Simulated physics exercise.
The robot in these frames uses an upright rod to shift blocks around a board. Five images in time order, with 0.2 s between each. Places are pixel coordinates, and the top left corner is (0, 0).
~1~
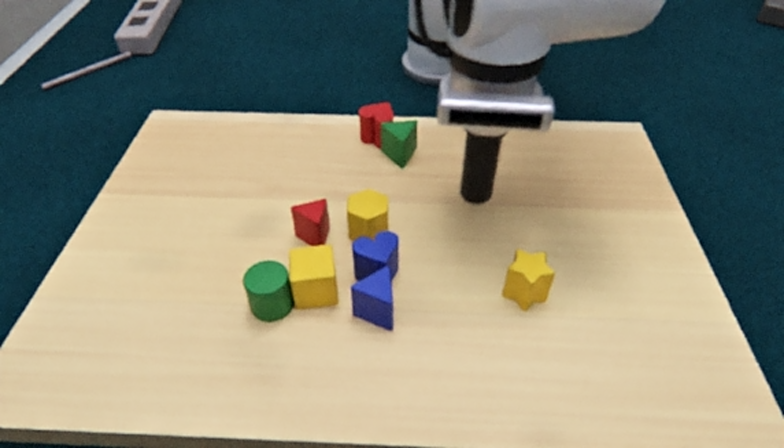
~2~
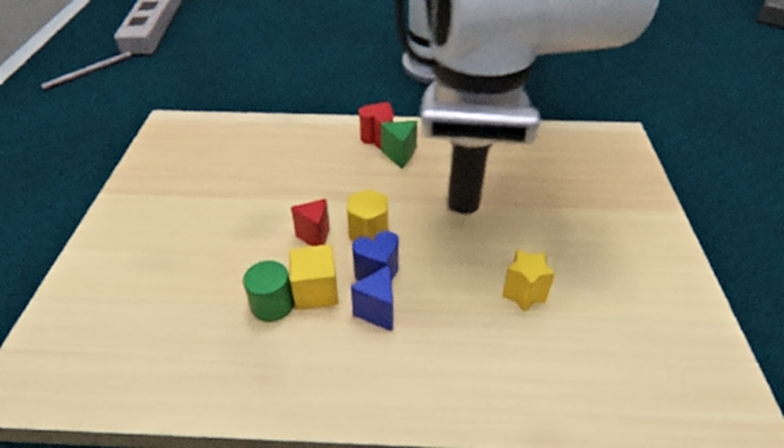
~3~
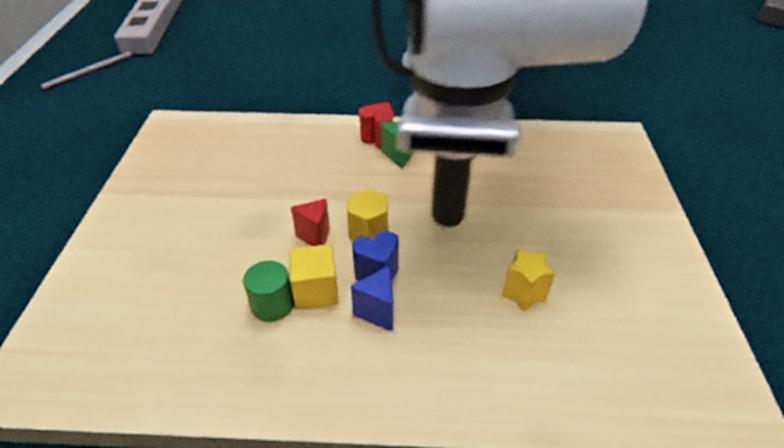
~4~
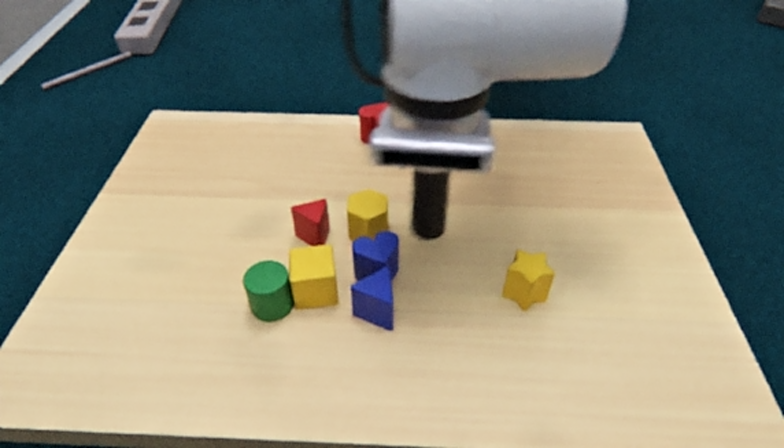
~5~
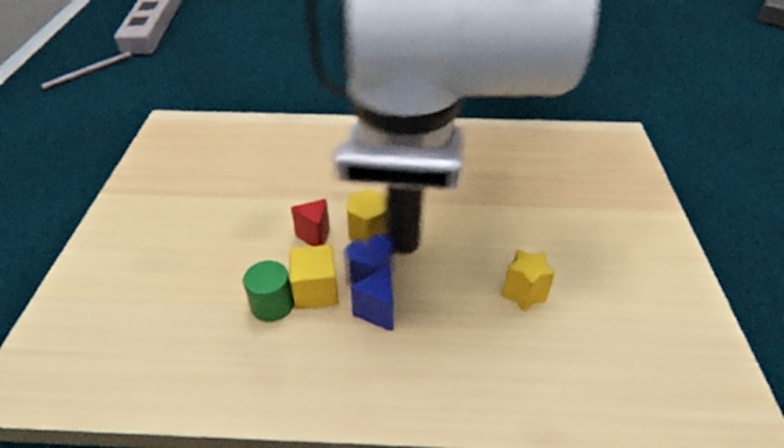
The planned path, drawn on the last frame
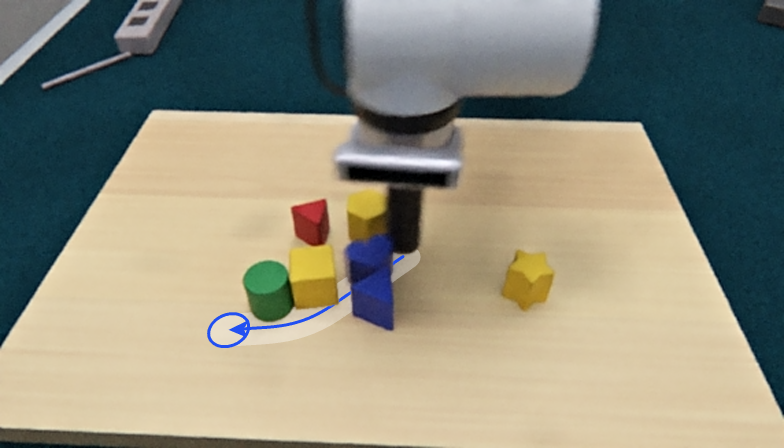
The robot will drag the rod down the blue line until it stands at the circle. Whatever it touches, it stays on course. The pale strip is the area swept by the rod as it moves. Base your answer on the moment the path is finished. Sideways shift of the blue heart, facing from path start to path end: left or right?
Shifted left.
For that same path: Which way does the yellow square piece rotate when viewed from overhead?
Rotation: Clockwise.
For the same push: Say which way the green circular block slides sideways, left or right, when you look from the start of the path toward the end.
Facing from start to end, it will go to the right.
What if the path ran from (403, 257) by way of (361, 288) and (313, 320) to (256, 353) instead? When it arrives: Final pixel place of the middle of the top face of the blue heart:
Expect it around (209, 313).
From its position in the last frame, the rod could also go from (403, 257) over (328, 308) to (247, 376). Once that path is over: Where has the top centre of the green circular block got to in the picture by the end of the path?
So, by the moment the path ends, you'll find the top centre of the green circular block at (154, 278).
The line goes from (403, 257) via (355, 289) and (299, 322), ending at (229, 330).
What follows on the original path. One third of the way, rod at (354, 276); green circular block at (216, 285); yellow square piece at (263, 281); blue heart at (313, 281), turned 15° clockwise.
Two thirds of the way, rod at (295, 309); green circular block at (171, 283); yellow square piece at (211, 296), turned 40° clockwise; blue heart at (249, 318).
At the end, rod at (224, 317); green circular block at (140, 280); yellow square piece at (171, 303), turned 25° clockwise; blue heart at (204, 340), turned 80° anticlockwise; blue triangular block unmoved.
